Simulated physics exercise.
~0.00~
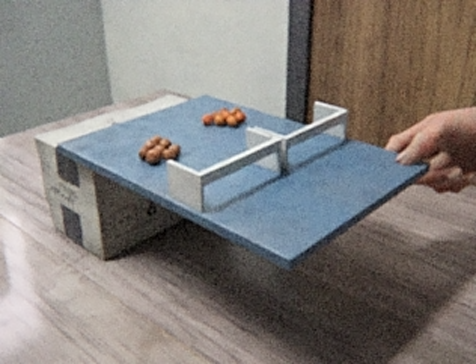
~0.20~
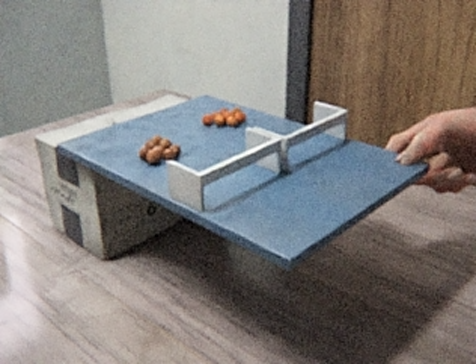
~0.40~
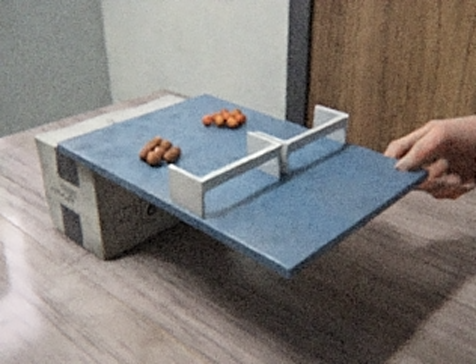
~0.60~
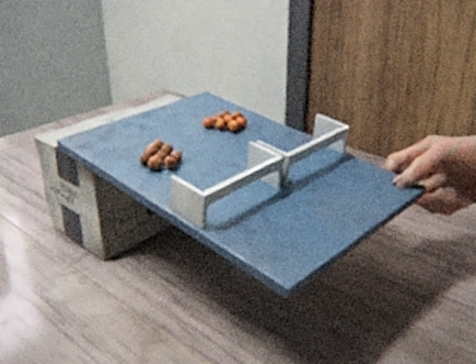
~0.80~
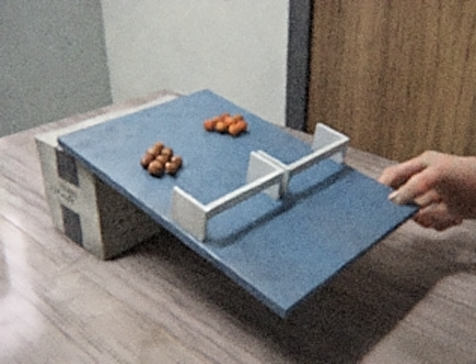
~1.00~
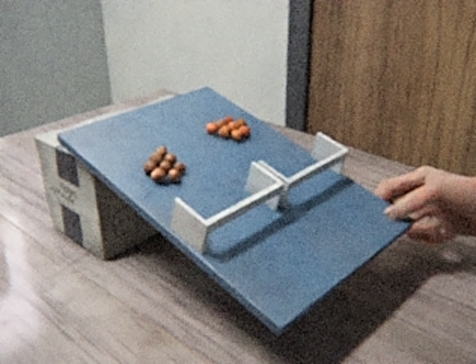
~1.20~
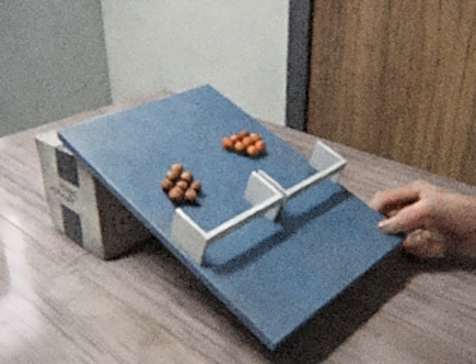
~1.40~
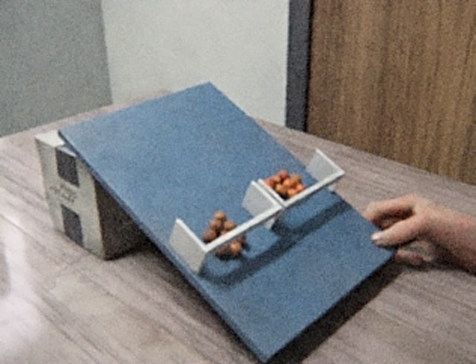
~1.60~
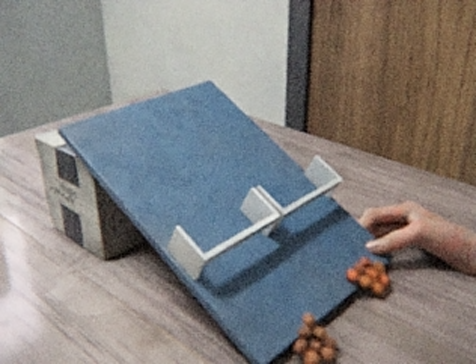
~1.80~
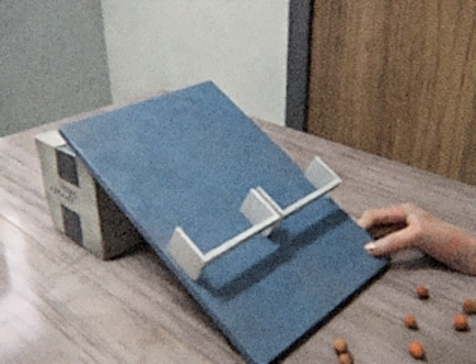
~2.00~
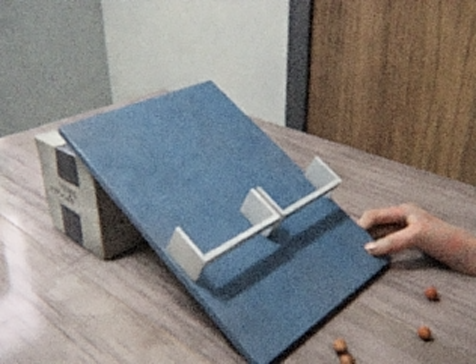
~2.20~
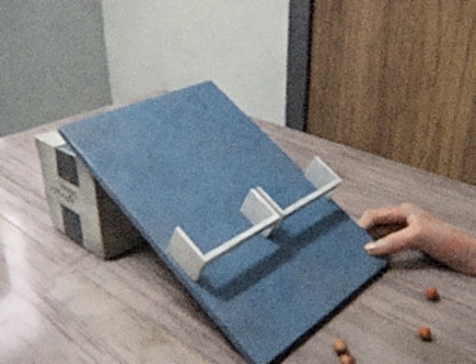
On a wood-grain tabletop, a blue board rests on a cardboard box at its left end while a hand holds up the right end. Two small piles of reddish-brown balls sit on it, uphill of two white bars raised on feet. The hand slowly lowers the free end, and the slope steepens while the bars stay fixed. Both piles begin to slide down, reach the bars and pass beneath them. They tumble off the low edge and scatter over the table. At the end the board rests steeply tilted and empty of balls, with the hand still at its edge and a few balls lying nearby.
